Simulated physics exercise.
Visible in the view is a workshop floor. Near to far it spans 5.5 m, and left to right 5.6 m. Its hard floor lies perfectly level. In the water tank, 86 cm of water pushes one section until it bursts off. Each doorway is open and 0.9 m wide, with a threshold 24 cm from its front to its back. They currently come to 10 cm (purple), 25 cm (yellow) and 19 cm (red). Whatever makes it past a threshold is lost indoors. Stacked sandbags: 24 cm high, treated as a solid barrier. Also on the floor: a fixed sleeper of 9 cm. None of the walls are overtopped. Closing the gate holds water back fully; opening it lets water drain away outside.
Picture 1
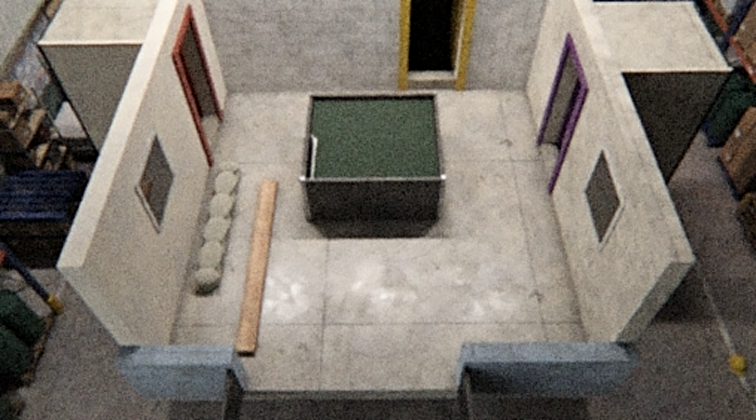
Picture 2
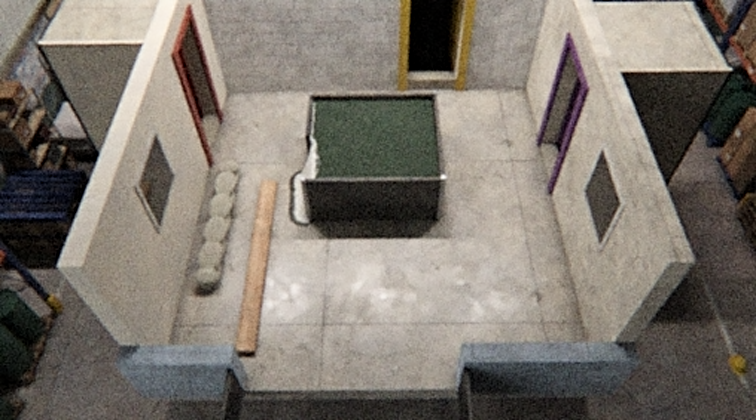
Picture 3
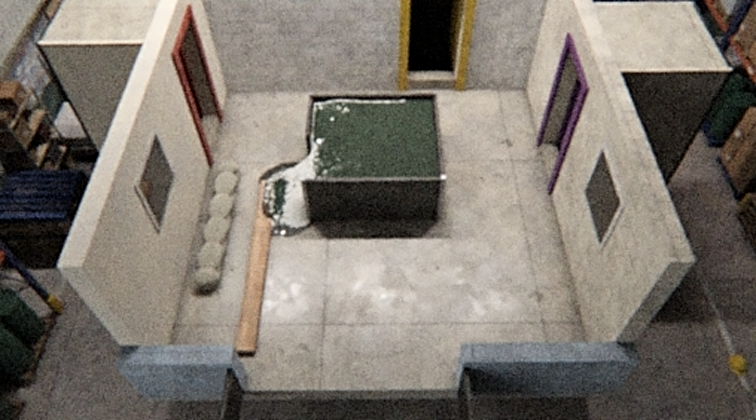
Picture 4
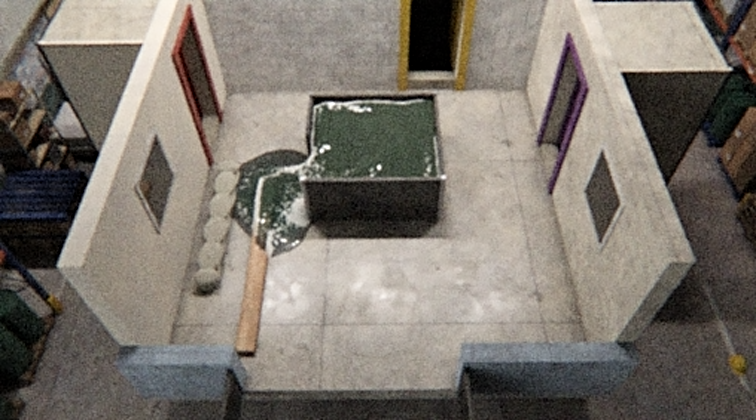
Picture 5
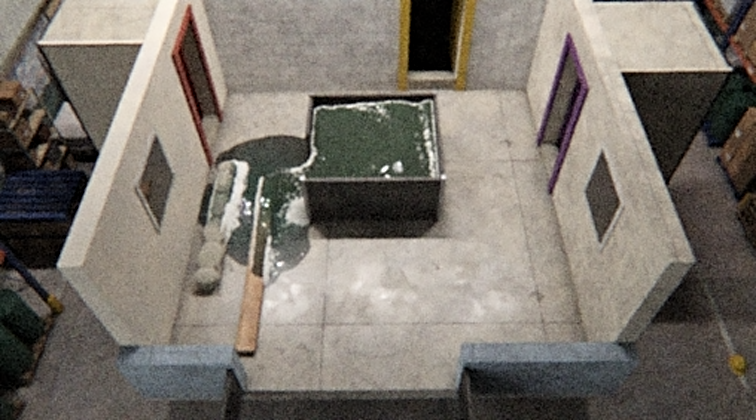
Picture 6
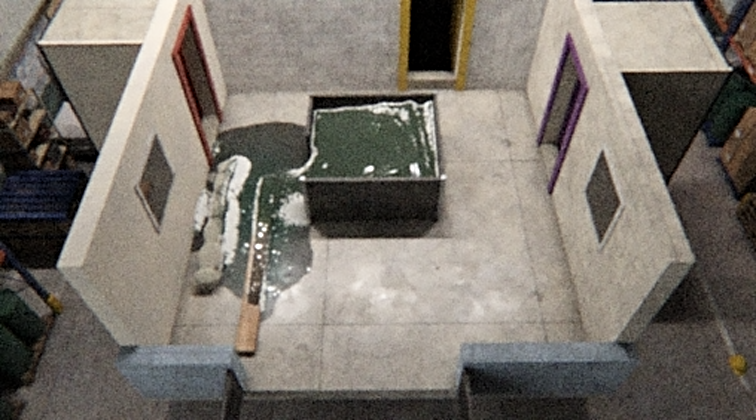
Dark green water pours from a gap at the left side of a square, dark-walled tank and spreads leftward over the floor, its foamy front passing a wooden plank and washing against pale, rounded sandbags. The steady, elevated view looks down into a grey, concrete-floored workshop room. A red-framed doorway stands left, a yellow one behind the tank, a purple one right, and low blue walls in front.
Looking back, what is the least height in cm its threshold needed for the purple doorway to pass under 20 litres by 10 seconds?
Some 6.5 cm would have done it.
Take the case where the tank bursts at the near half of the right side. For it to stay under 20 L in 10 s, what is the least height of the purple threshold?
About 34 cm.
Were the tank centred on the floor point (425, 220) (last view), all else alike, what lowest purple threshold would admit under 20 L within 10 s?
Roughly 8.5 cm is needed.
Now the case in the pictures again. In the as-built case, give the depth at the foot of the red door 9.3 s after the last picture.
About 9.0 cm.
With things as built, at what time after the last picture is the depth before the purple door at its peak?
It peaks around 8.0 s.
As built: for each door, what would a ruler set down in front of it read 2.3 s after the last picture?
Door depths (cm): Purple = 0, yellow = 4, red = 18.
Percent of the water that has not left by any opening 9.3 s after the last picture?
What remains is some 72 per cent of the water.
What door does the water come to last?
The answer is the purple one.
Then, 0.7 s after the last picture water covers 25 % of the floor, deepest (50 cm) near (237, 200); it has not reached the purple door.
Then, 2.3 s after the last picture water covers 45 % of the floor, deepest (32 cm) near (266, 94); it has not reached the purple door.
Then, 9.3 s after the last picture water covers 95 % of the floor, deepest (11 cm) near (282, 200); 7 cm at the purple door, 2 litres in over its 10 cm threshold.
At the purple door as built, the water peaked near 10 cm, 7.9 s after the last picture.
With a threshold of 6 cm, 27 litres would have come in within the 10 s; with 8 cm, 10 litres. So under 20 litres takes about 6.5 cm.
